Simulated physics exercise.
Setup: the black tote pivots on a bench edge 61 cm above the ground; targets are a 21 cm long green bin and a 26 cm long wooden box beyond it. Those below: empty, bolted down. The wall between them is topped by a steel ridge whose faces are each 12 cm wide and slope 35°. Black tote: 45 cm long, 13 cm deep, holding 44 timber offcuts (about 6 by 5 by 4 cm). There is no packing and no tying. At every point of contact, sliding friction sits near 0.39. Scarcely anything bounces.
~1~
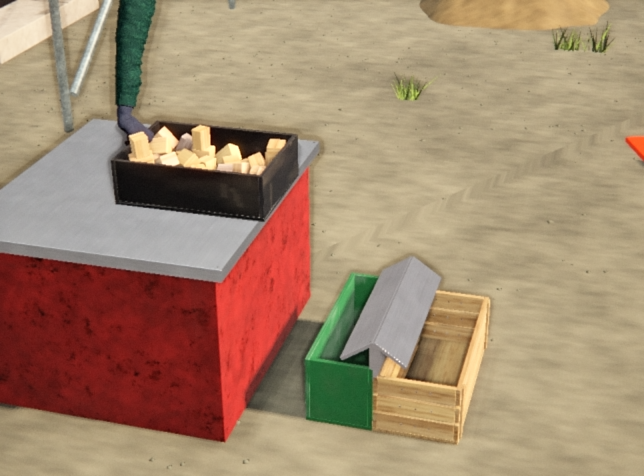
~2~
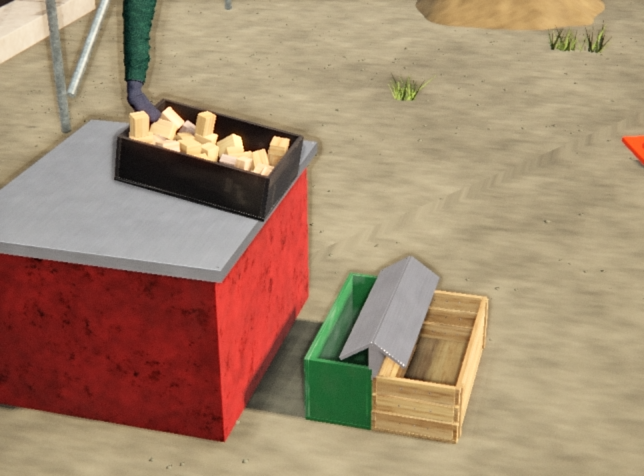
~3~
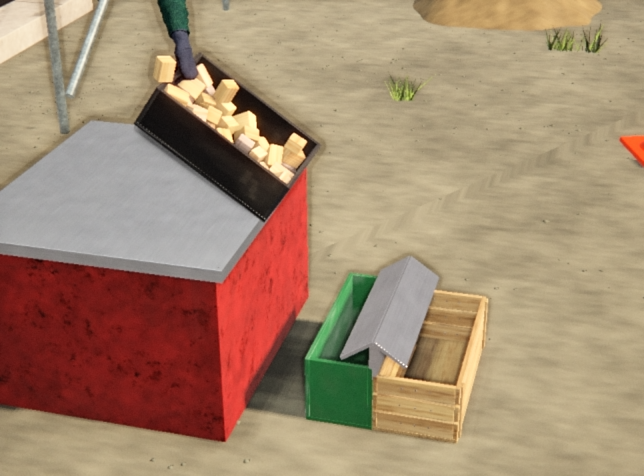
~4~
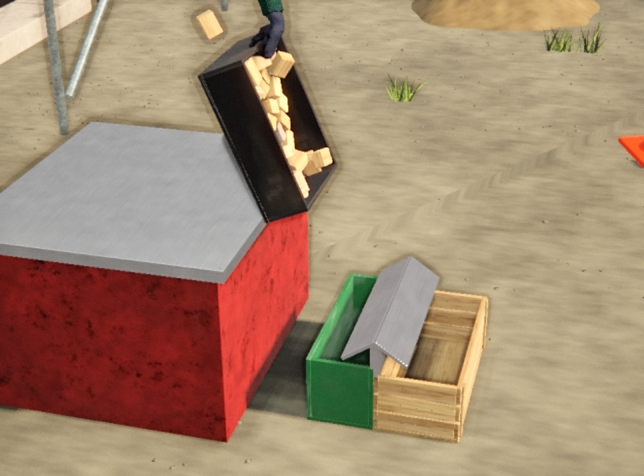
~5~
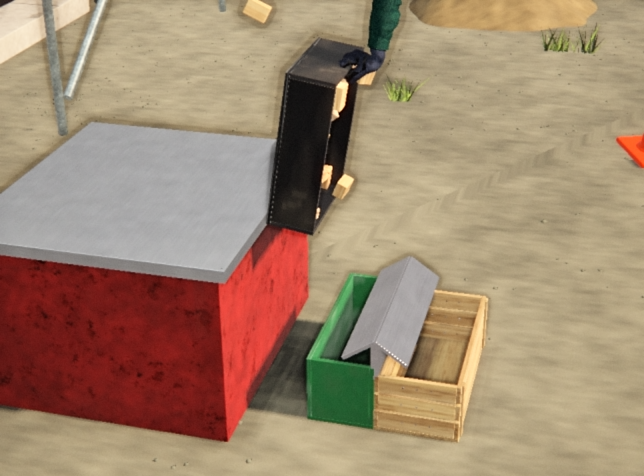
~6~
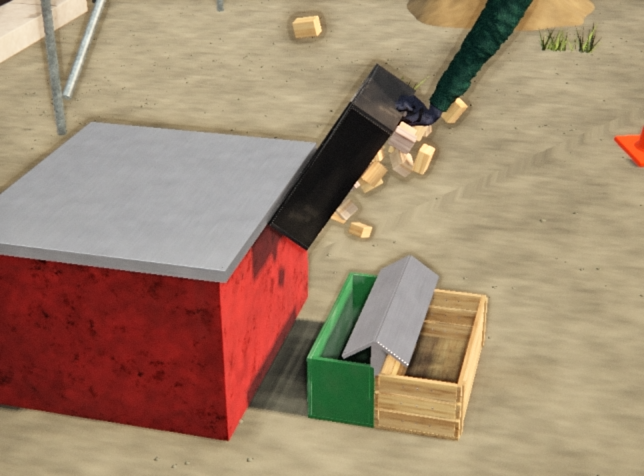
A gloved hand tipped a black tote of wooden blocks rightward over the edge of a red bench until it was past upright, and blocks tumbled out above the green and wooden bins.
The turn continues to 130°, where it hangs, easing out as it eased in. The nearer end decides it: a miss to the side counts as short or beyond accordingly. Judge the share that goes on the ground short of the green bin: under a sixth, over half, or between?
I'd say not a full sixth of them finish on the ground short of the green bin.
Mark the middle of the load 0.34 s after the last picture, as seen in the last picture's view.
Estimated centre in the last picture: (511, 376).
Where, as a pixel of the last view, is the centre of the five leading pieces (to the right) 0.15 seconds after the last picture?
Pixel (544, 276), give or take.
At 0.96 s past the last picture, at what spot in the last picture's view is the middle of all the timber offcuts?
Around (524, 387).
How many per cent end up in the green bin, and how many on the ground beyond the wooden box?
30 and 60 %.
Then, 0.15 s after the last picture, tilt 130°; 4 still in the black tote and 40 in the air.
Then, 0.34 s after the last picture, tilt 130°; 6 in the green bin, 3 in the wooden box, 21 on the ground beyond the wooden box and 14 in the air.
Then, 0.62 s after the last picture, tilt 130°; 13 in the green bin, 4 in the wooden box, 26 on the ground beyond the wooden box and 1 in the air.
When it is over (0.96 s after the last picture), 13 in the green bin, 4 in the wooden box, 1 on the ground short of the green bin and 26 on the ground beyond the wooden box. Asked share, 1 of 44, 2 per cent.
